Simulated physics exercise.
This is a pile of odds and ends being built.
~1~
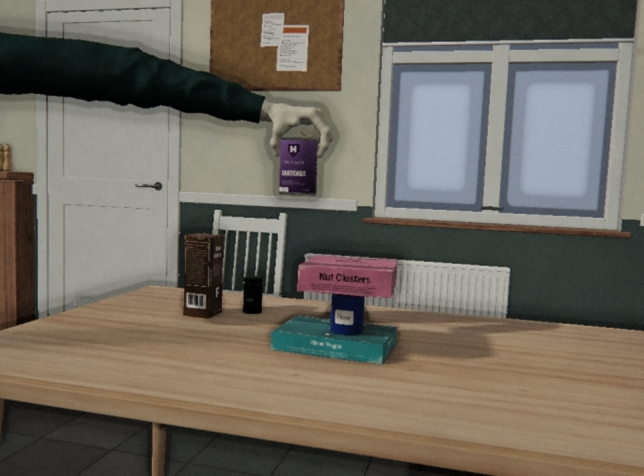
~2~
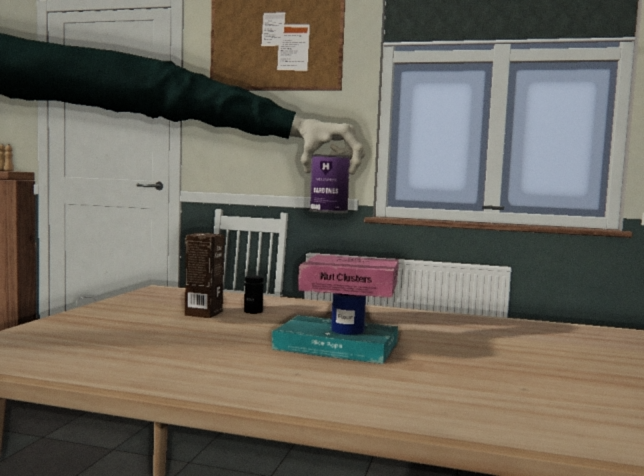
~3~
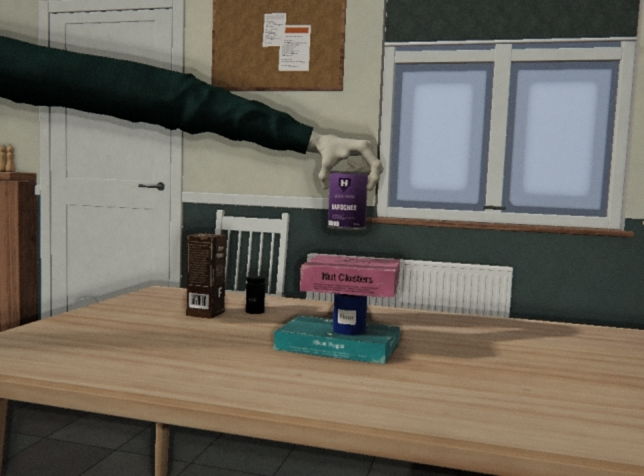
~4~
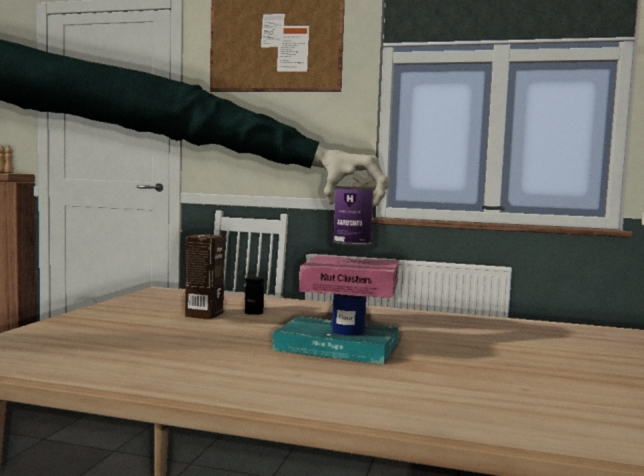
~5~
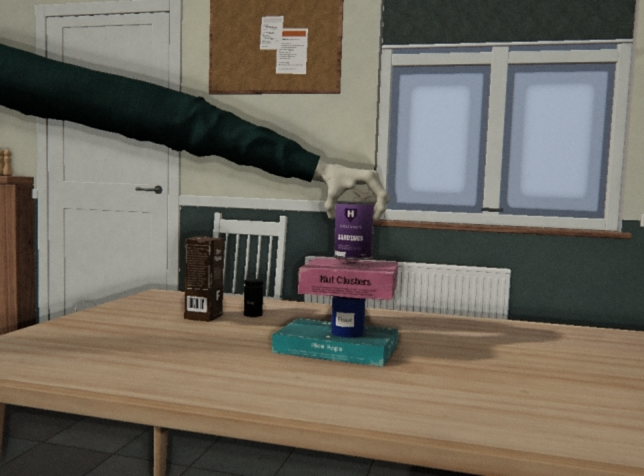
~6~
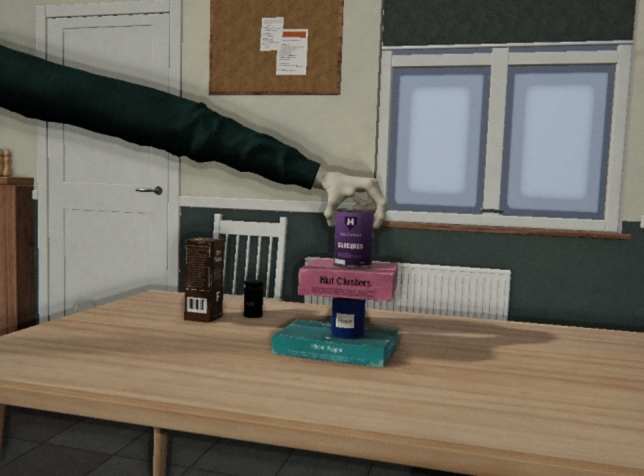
In a room with a long wooden table, a pale hand in a dark green sleeve holds a purple tin above a stack of a pink packet, a blue jar and a turquoise packet. The arm moves the tin right and lowers it onto the pink packet, the hand still on top.
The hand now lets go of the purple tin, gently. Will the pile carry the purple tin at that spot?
Here the pile keeps its balance.
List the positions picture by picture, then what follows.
The first frame shows coming down; purple tin (299, 167); turquoise packet (336, 338).
The second frame shows coming down; purple tin (330, 184); brown carton (205, 275).
The third frame shows coming down; purple tin (348, 200); black shaker (256, 295).
The fourth frame shows coming down; purple tin (354, 215); blue jar (349, 310).
The fifth frame shows coming down; purple tin (354, 230); pink packet (351, 277).
The sixth frame shows in place under the hand; purple tin (354, 237); turquoise packet (337, 342).
Then, 0.70 s on from there, no change.
Then, 1.60 s on from there, purple tin resting near (354, 238).
In the end, all 6 unmoved. At the end, from the last picture's camera, purple tin near (354, 238). The pile stays up.
